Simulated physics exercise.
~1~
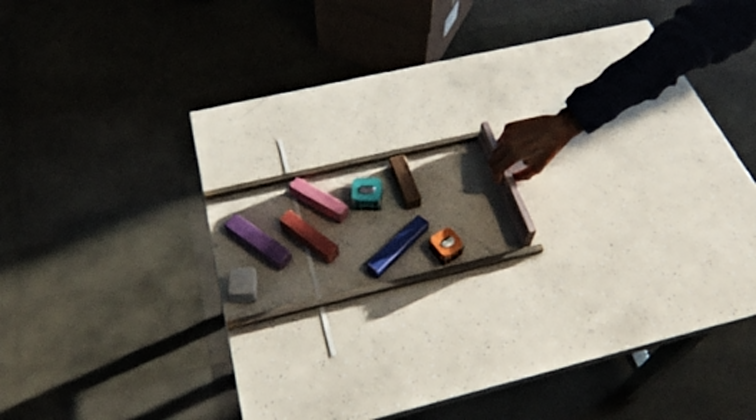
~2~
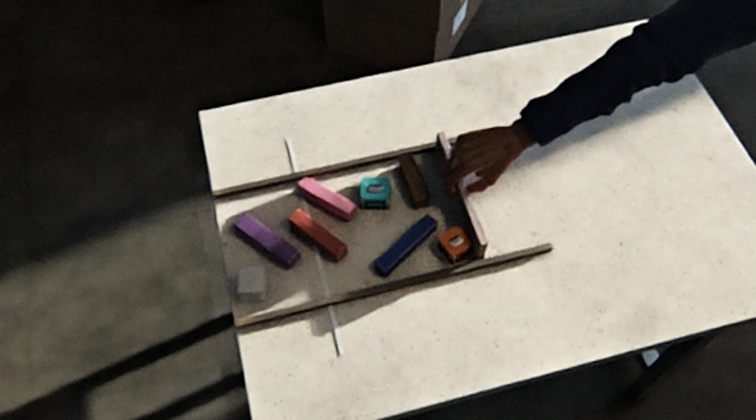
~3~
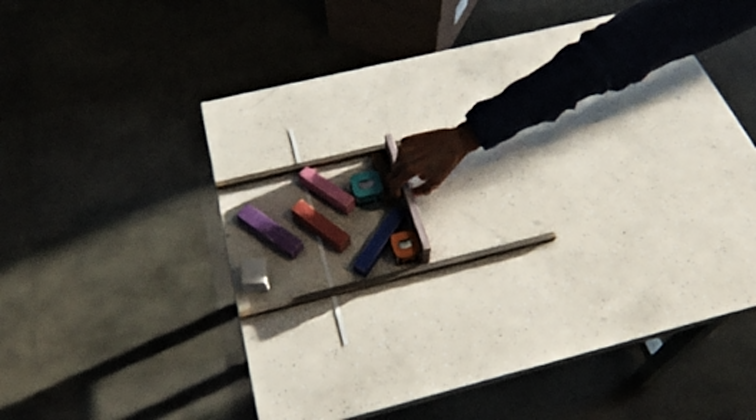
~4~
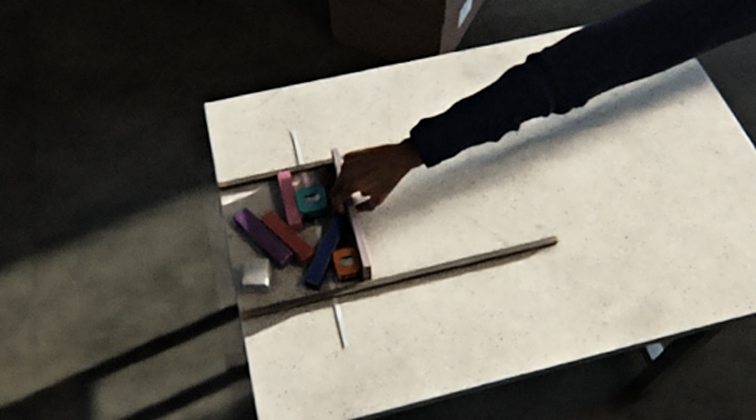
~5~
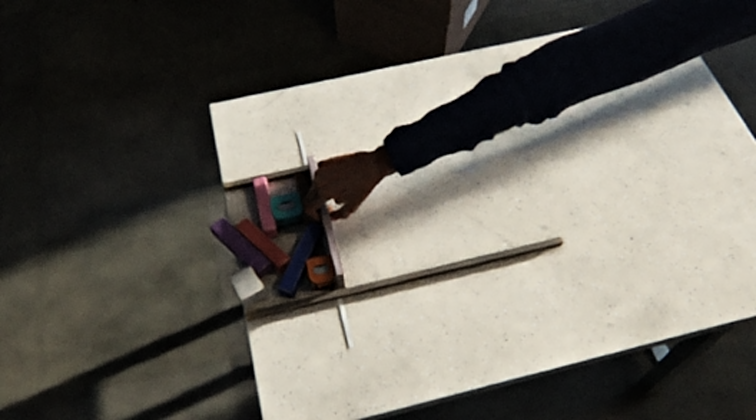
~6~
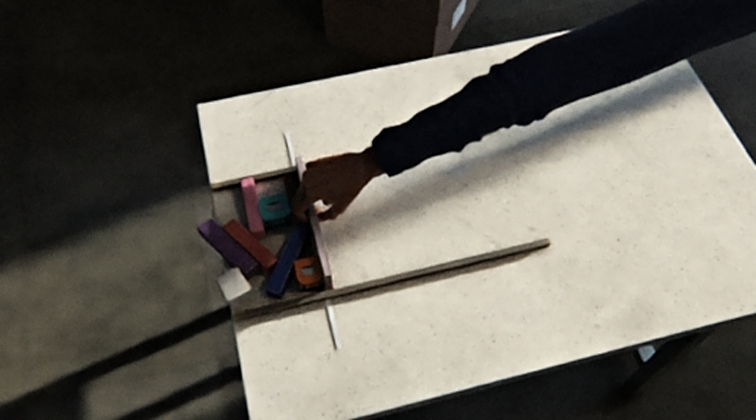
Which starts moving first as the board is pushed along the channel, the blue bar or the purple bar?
The blue bar starts moving before the purple bar. The purple one is still lying in its place when the blue one is already being pushed left.
